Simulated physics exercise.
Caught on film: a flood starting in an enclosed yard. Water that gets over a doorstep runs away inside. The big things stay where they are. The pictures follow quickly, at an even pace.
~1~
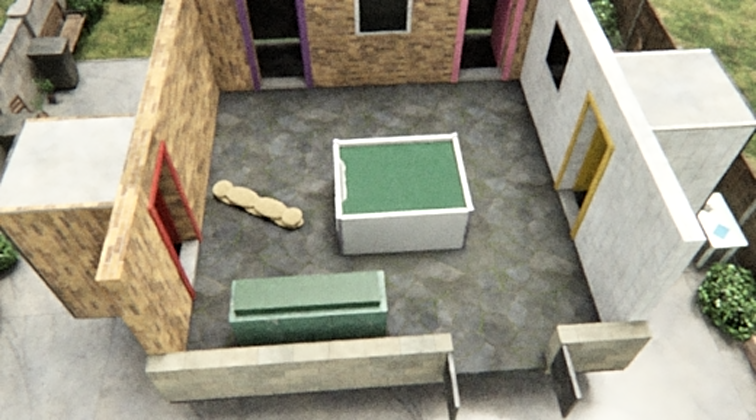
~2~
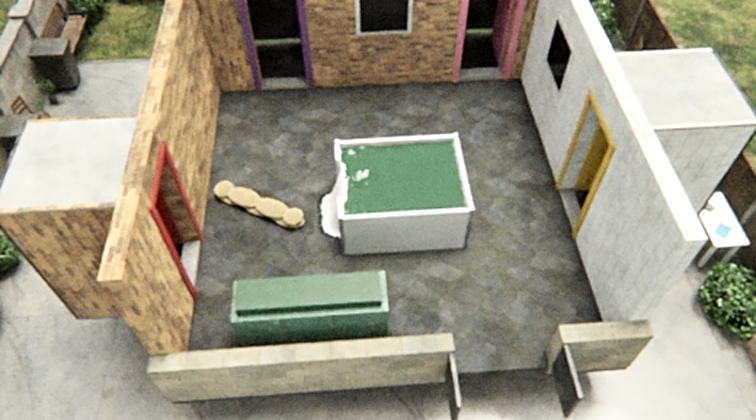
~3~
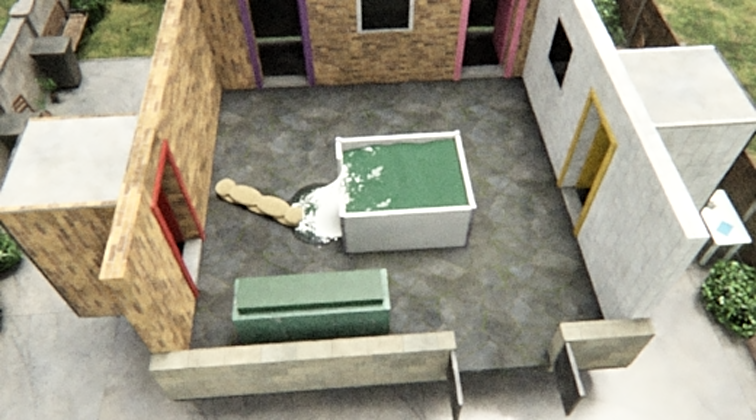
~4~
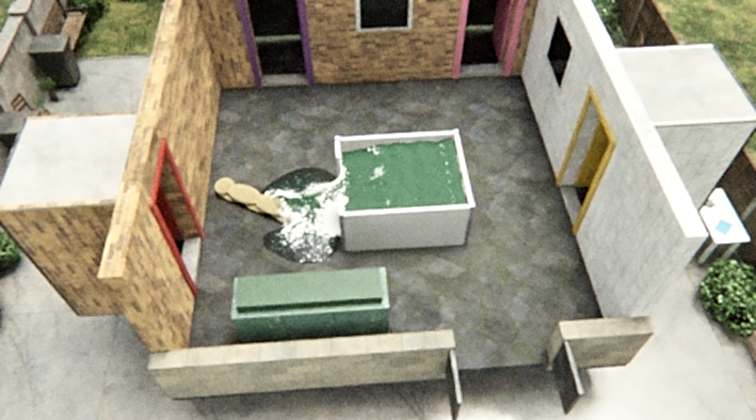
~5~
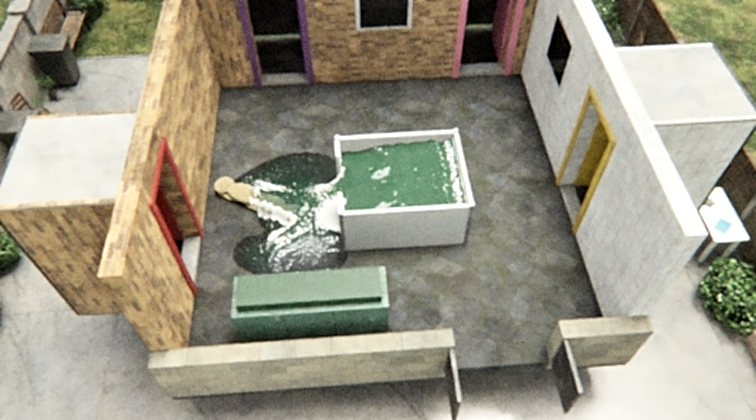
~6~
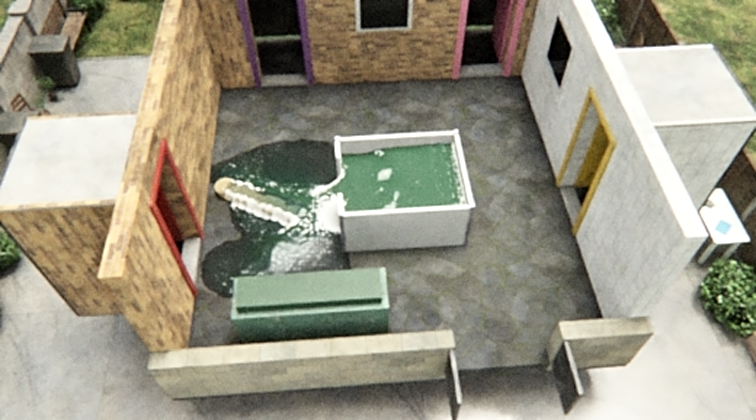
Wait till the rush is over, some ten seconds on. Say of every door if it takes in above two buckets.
The red door takes more than that; the pink door stays under that; the purple door takes more than that; the yellow door takes more than that.
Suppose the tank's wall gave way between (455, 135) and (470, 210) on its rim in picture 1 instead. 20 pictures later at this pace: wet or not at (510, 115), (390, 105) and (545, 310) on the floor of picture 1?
In that order: Wet, covered, awash.
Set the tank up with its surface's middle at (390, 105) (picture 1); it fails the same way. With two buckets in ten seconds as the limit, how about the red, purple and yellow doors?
Then: The red one is under; the purple one goes over; the yellow one takes more.
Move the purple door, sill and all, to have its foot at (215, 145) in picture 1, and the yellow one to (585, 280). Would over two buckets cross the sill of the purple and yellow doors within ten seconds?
My reading: The purple door goes over, the yellow door lets more in.
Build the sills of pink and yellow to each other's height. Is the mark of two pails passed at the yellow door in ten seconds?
Yellow holds.
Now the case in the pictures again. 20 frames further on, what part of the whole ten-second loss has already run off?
Close to 35 %.
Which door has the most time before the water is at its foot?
Last comes the door marked yellow.
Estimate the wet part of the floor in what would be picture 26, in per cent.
Close to 65 %.
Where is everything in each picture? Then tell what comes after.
The tank at (400, 178) is whole and still, in the first frame.
The front is at (330, 196), out from the gap at (343, 202), in the second frame.
The front is at (292, 208), out from the gap at (344, 201), in the third frame.
The front is at (266, 194), out from the gap at (343, 201), in the fourth frame.
Water pours out at (343, 200) and has run to (237, 186), in the fifth frame.
Water pours out at (343, 201) and has run to (211, 170), in the sixth frame.
A moment on, water covers 30 % of the floor; the red door under two buckets in, the pink door not reached, the purple door not reached, the yellow door not reached.
Next, water covers 35 % of the floor; the red door over two buckets in, the pink door not reached, the purple door wet at the sill, nothing in, the yellow door not reached.
Then, water covers 65 % of the floor; the red door over two buckets in, the pink door wet at the sill, nothing in, the purple door over two buckets in, the yellow door not reached.
Later, water covers 85 % of the floor; the red door far over two buckets in, the pink door wet at the sill, nothing in, the purple door far over two buckets in, the yellow door under two buckets in.
In the end, water covers 95 % of the floor; the red door far over two buckets in, the pink door wet at the sill, nothing in, the purple door far over two buckets in, the yellow door over two buckets in.
